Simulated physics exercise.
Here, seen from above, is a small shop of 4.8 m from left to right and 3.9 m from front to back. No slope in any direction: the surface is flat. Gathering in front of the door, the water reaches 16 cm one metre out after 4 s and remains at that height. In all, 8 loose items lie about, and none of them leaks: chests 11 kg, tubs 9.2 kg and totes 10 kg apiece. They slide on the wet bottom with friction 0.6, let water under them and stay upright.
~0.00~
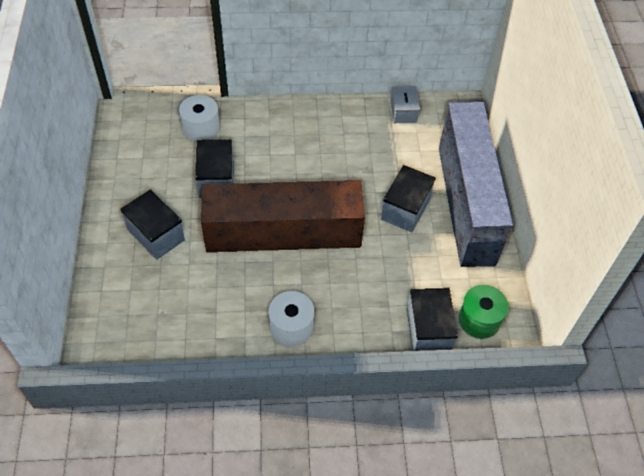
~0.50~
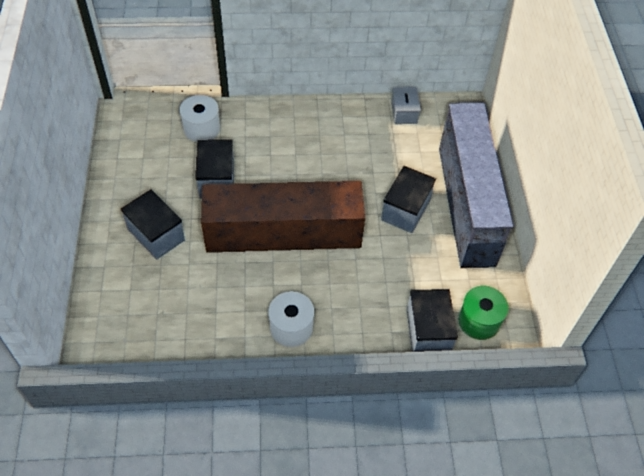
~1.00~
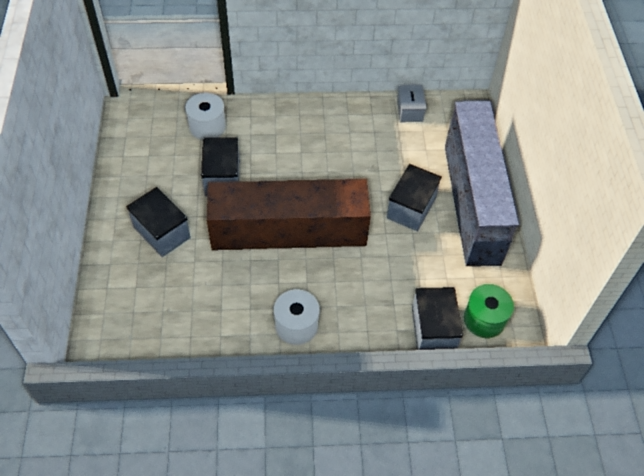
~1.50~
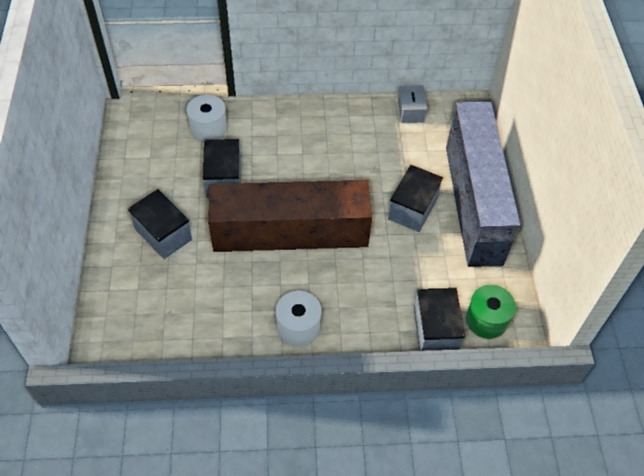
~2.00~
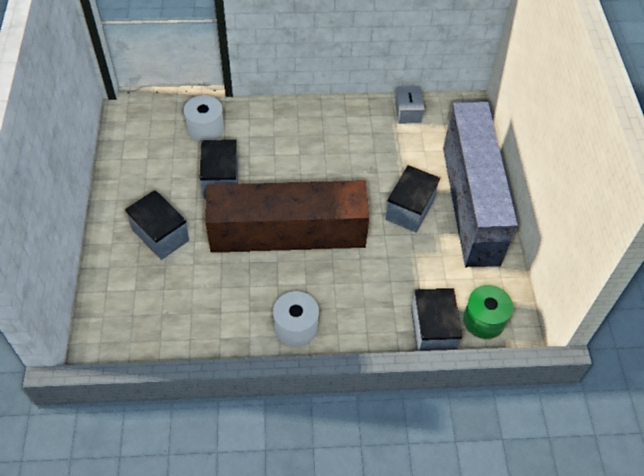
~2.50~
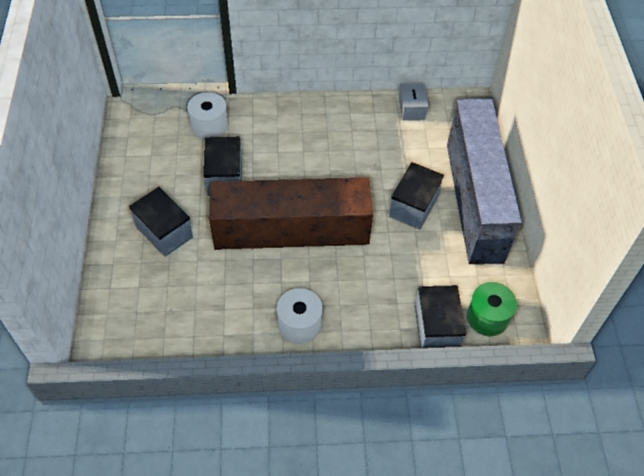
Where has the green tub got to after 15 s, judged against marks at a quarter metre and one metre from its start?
The green tub is between the two marks.
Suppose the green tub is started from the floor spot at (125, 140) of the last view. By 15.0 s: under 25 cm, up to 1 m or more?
Short answer, it is taken a long way.
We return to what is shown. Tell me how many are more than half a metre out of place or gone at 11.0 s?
The answer is 3.
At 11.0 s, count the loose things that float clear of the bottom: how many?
3 at that moment.
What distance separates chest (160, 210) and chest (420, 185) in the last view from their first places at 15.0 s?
First 300 cm, then 120 cm.
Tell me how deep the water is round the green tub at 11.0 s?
4 cm or so.
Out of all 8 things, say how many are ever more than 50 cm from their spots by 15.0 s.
By my tally, 6.
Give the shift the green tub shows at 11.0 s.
Close to 5 cm.
After 3.5 s the green tub is near (495, 301), 0.0 m from its start, aground; 0 afloat.
After 6.8 s the green tub is near (495, 301), 0.0 m from its start, aground; 1 afloat.
After 11.0 s the green tub is near (501, 299), 0.1 m from its start, aground; 3 afloat.
After 15.0 s the green tub is near (535, 305), 0.4 m from its start, afloat; 7 afloat.
